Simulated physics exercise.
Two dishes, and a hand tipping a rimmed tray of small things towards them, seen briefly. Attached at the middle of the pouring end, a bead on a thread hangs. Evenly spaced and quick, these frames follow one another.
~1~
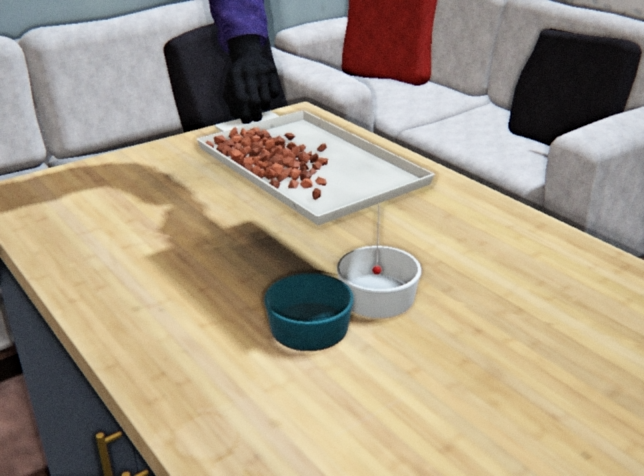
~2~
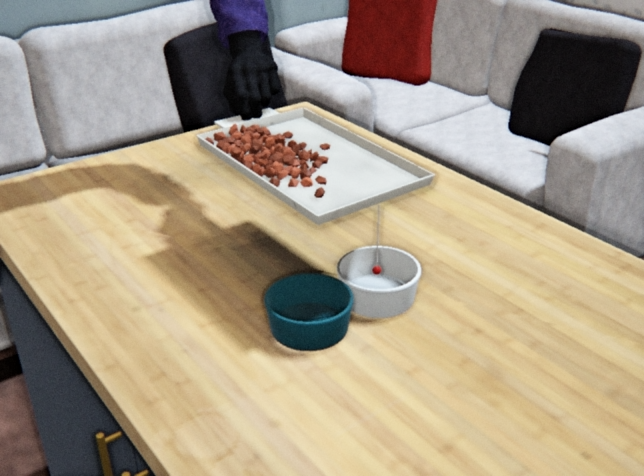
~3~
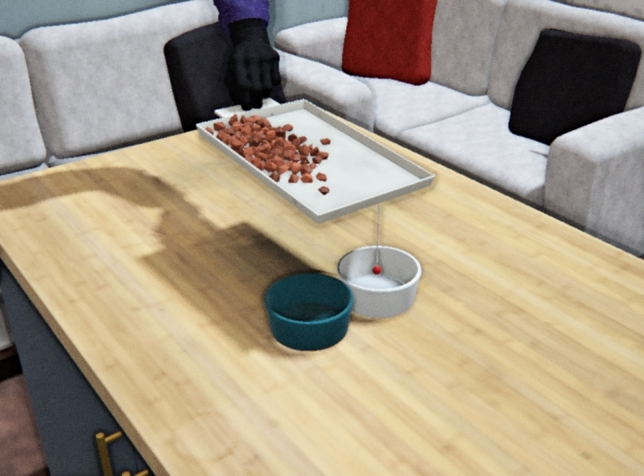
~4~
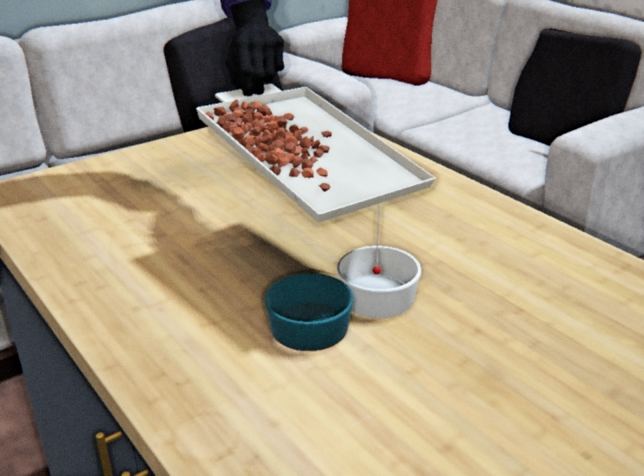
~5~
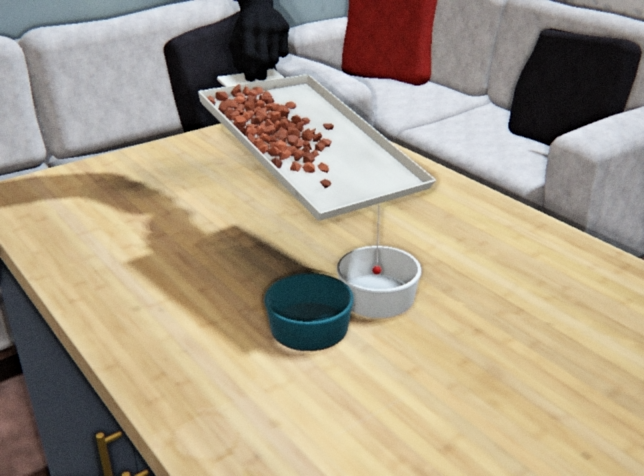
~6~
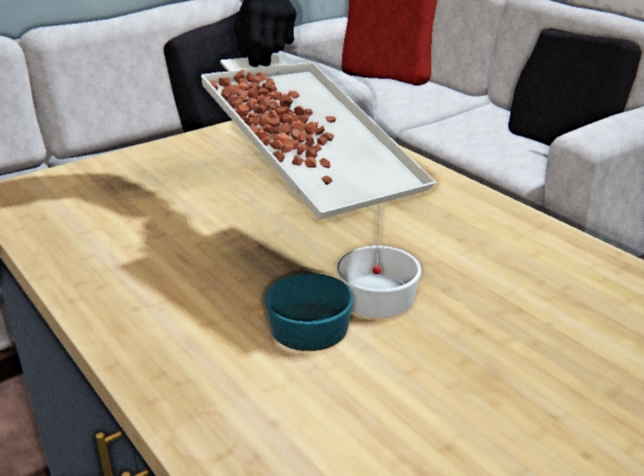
Tray of reddish-brown bits being raised at its far end by a black-gloved hand, tilting above teal and white dishes.
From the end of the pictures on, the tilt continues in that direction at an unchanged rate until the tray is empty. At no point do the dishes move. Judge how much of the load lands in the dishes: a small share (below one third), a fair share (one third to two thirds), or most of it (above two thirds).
A small share.
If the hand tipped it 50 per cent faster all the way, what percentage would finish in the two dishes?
I'd say 0 percent or thereabouts.
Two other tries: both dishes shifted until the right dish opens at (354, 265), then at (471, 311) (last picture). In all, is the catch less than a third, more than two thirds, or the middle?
Under a third; less than a third.
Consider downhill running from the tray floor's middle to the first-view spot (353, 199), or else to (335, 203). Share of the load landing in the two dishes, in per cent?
First heading roughly 0 %, second roughly 20 %.
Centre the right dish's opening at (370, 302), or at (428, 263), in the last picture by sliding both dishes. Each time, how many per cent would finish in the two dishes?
Around 20 % followed by around 40 %.
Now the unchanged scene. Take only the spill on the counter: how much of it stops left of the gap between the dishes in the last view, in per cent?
I'd put it at close to 0 per cent.
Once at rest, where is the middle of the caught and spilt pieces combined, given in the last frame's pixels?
Around (462, 321).
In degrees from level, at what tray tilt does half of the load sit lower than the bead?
Angle: Approx. 80 degrees.
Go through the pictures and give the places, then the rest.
The first picture shows corners of the pouring end near (318, 214) and (431, 174), level; middle of the load near (262, 157), bits of crushed brick; left dish near (335, 330); right dish near (405, 298); bead on its thread near (377, 270).
The second picture shows corners of the pouring end near (318, 214) and (431, 174), level; middle of the load near (262, 155).
The third picture shows corners of the pouring end near (319, 213) and (431, 175), tipped barely, lowest at the right corner; middle of the load near (268, 141).
The fourth picture shows corners of the pouring end near (320, 212) and (432, 177), tipped a little, lowest at the right corner; middle of the load near (269, 131).
The fifth picture shows corners of the pouring end near (321, 211) and (432, 179), tipped a little, lowest at the right corner; middle of the load near (271, 120).
The sixth picture shows corners of the pouring end near (322, 210) and (433, 181), tipped clearly, lowest at the right corner; middle of the load near (275, 111); left dish near (335, 330); right dish near (405, 298).
Shortly afterwards, tray tipped steeply; the bulk on the tray; a little in the air.
Next, tray tipped right over; near a quarter on the tray; only a few in the right dish; near two thirds outside both; only a few in the air.
Some moments later, tray tipped past a quarter turn; only a few in the right dish; all but a few outside both.
In the end, tray tipped past a quarter turn; none at all in the left dish; only a few in the right dish; all but a few outside both.
